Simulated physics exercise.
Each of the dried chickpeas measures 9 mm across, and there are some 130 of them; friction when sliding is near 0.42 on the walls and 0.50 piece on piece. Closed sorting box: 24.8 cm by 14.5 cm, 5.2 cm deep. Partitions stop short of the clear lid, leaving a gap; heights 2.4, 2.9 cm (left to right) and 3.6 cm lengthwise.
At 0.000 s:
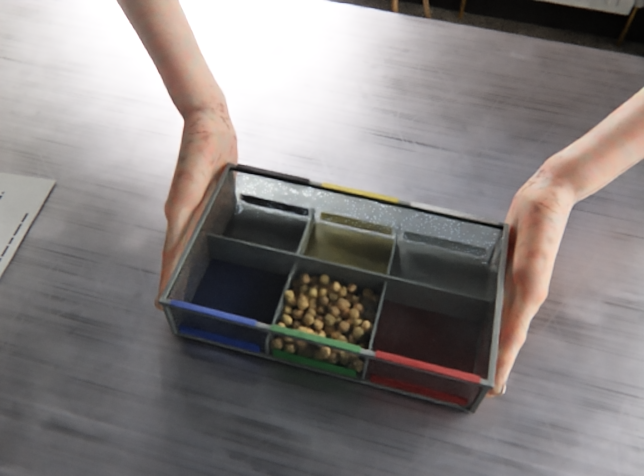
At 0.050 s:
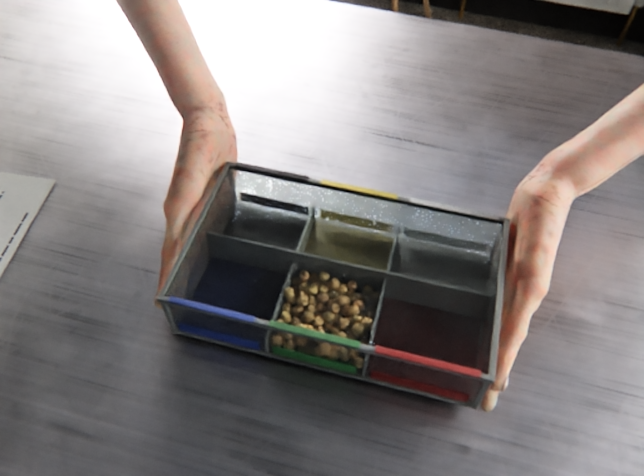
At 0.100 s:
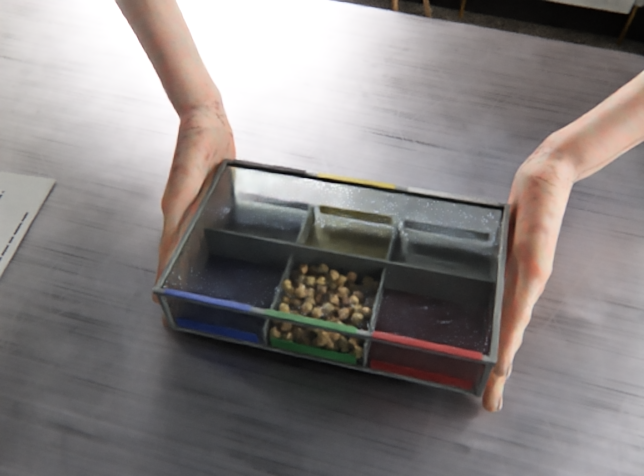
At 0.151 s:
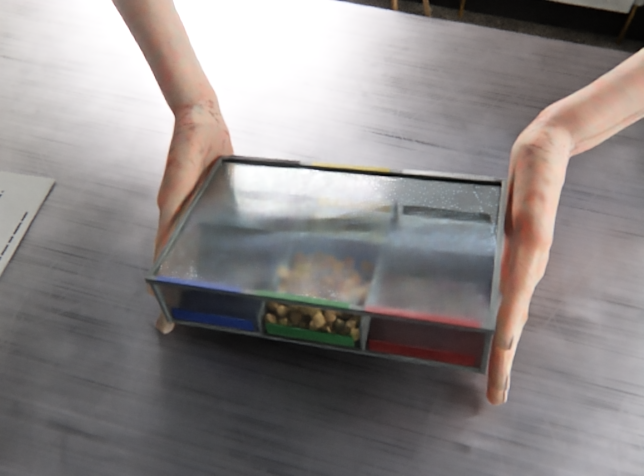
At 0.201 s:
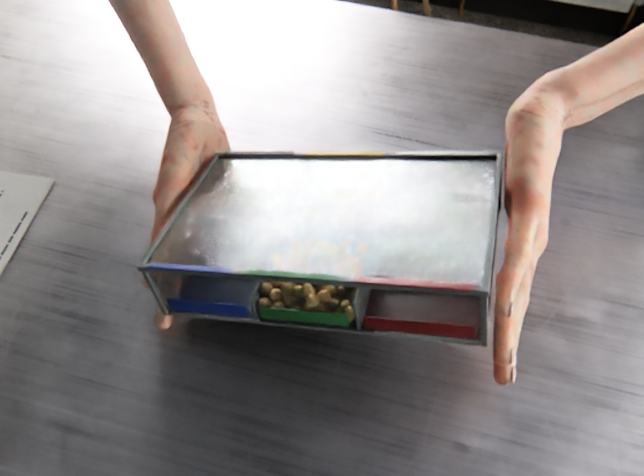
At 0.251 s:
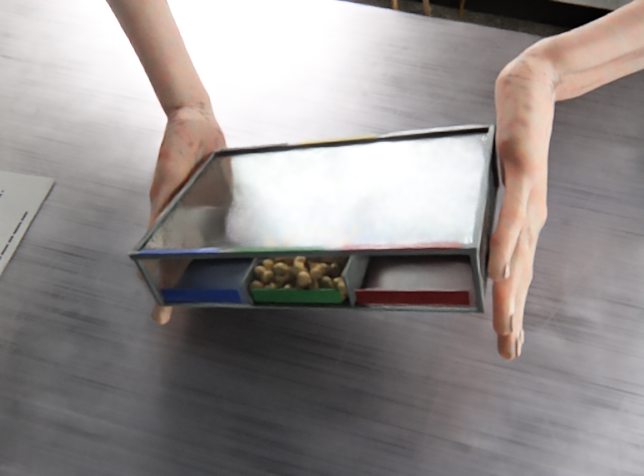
In the video, two hands hold a clear-lidded, six-compartment box with dried chickpeas in the front green-marked section; they tilt it steadily, raising the right side and bringing the front face into view, while the chickpeas stay in their section.
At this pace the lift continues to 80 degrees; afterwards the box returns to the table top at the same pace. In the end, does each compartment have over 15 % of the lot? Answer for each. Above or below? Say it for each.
Red: Below, blue: Above, green: Above, yellow: Below, white: Below, black: Above.
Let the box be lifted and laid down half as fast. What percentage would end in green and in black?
In that case the green compartment would hold 60 per cent and the black one 20 per cent.
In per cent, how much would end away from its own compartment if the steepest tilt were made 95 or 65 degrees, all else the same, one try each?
Roughly 90 percent, then roughly 30 percent.
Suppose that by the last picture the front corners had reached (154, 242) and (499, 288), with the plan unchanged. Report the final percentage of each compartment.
Each compartment ends with this per cent: Red 0, blue 15, green 55, yellow 5, white 0 and black 20.
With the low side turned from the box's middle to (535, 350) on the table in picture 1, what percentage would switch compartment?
That would be close to 45 per cent.
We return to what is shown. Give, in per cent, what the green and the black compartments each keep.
Green at 35 and black at 30, in per cent.
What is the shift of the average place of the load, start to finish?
I'd say close to 8.0 cm in total.
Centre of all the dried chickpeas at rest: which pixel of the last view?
Est. centre at rest: (239, 264) px.
After 0.82 s, tilt 78 degrees; blue 25 %, green 65 %, black 10 %.
After 1.20 s, tilt 32 degrees; blue 35 %, green 35 %, black 30 %.
After 1.67 s, tilt 0 degrees; blue 35 %, green 35 %, black 30 %.
In the end, at 2.1 s, red 0 %, blue 35 %, green 35 %, yellow 0 %, white 0 %, black 30 %.
